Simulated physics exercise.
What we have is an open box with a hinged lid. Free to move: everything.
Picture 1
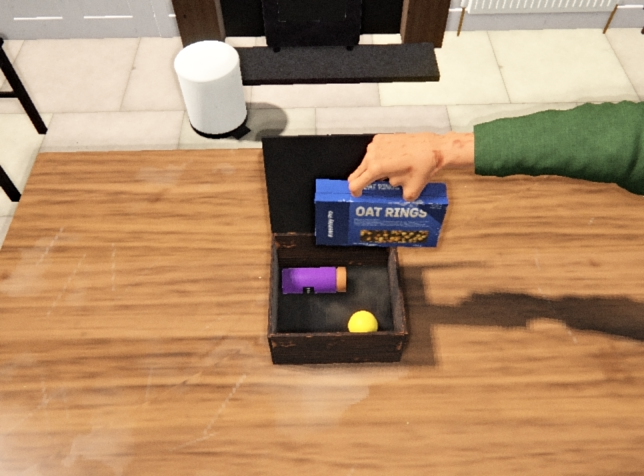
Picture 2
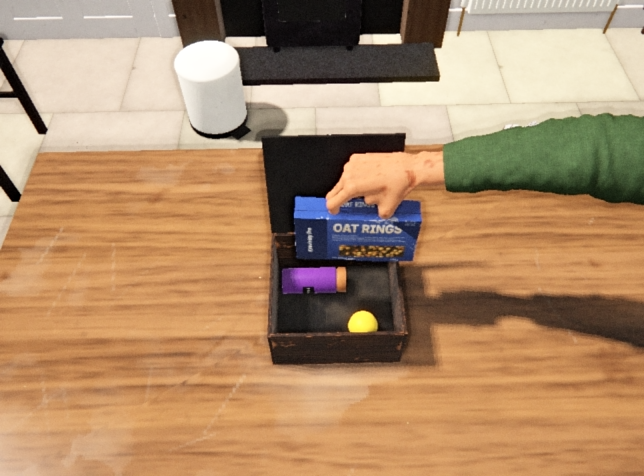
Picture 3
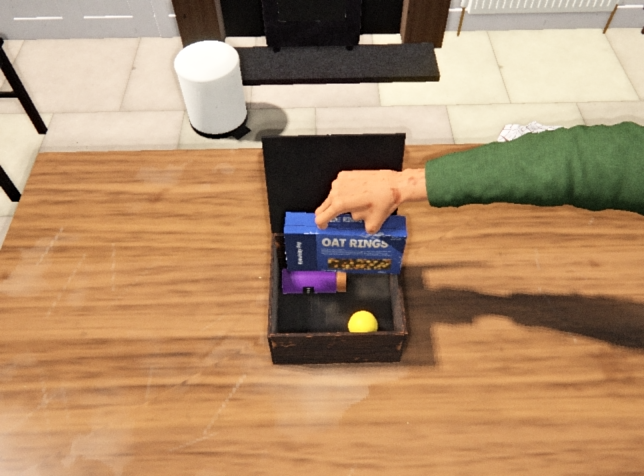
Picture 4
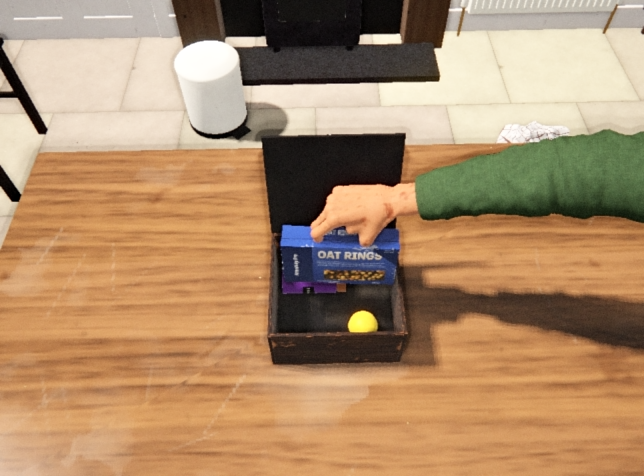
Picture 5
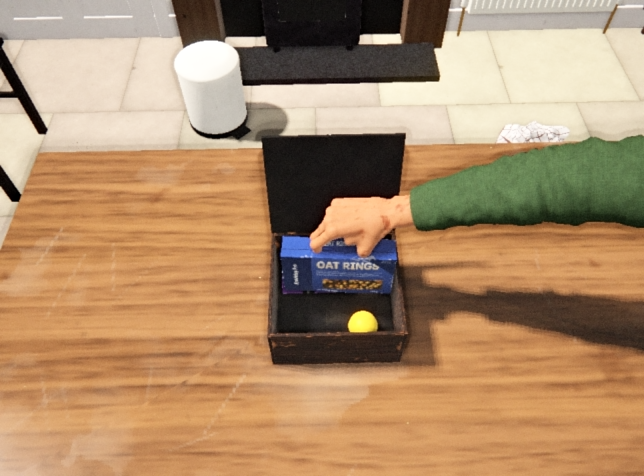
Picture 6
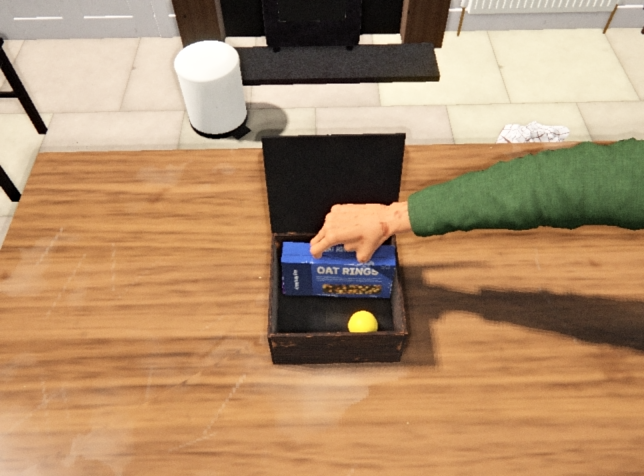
The clip shows a hand in a green sleeve moving a blue oat rings packet left and down into an open dark box on a wooden table, covering a purple cylinder while a small yellow ball stays visible.
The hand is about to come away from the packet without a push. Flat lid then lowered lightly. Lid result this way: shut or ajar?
In the end, the box is closed up fine.
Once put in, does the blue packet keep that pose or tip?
By the end the blue packet has leaned over.
Then, 0.40 s past the last view, blue packet on its side near (336, 305); purple shaker displaced a little.
Then, 1.30 s past the last view, lid 79° above the rim; blue packet rocked 61° from its first pose near (339, 301); purple shaker displaced a little; yellow lemon displaced a little.
Then, 1.70 s past the last view, lid 49° above the rim; blue packet rocked 61° from its first pose near (339, 301); purple shaker displaced a little; yellow lemon displaced a little.
Then, 2.00 s past the last view, lid 17° above the rim; blue packet rocked 61° from its first pose near (339, 301); purple shaker displaced a little; yellow lemon displaced a little.
Finally, lid shut; down or leaning hard in the box, blue packet; the other 2 still in place. Final places as the last picture's camera would see them, blue packet near (339, 302).
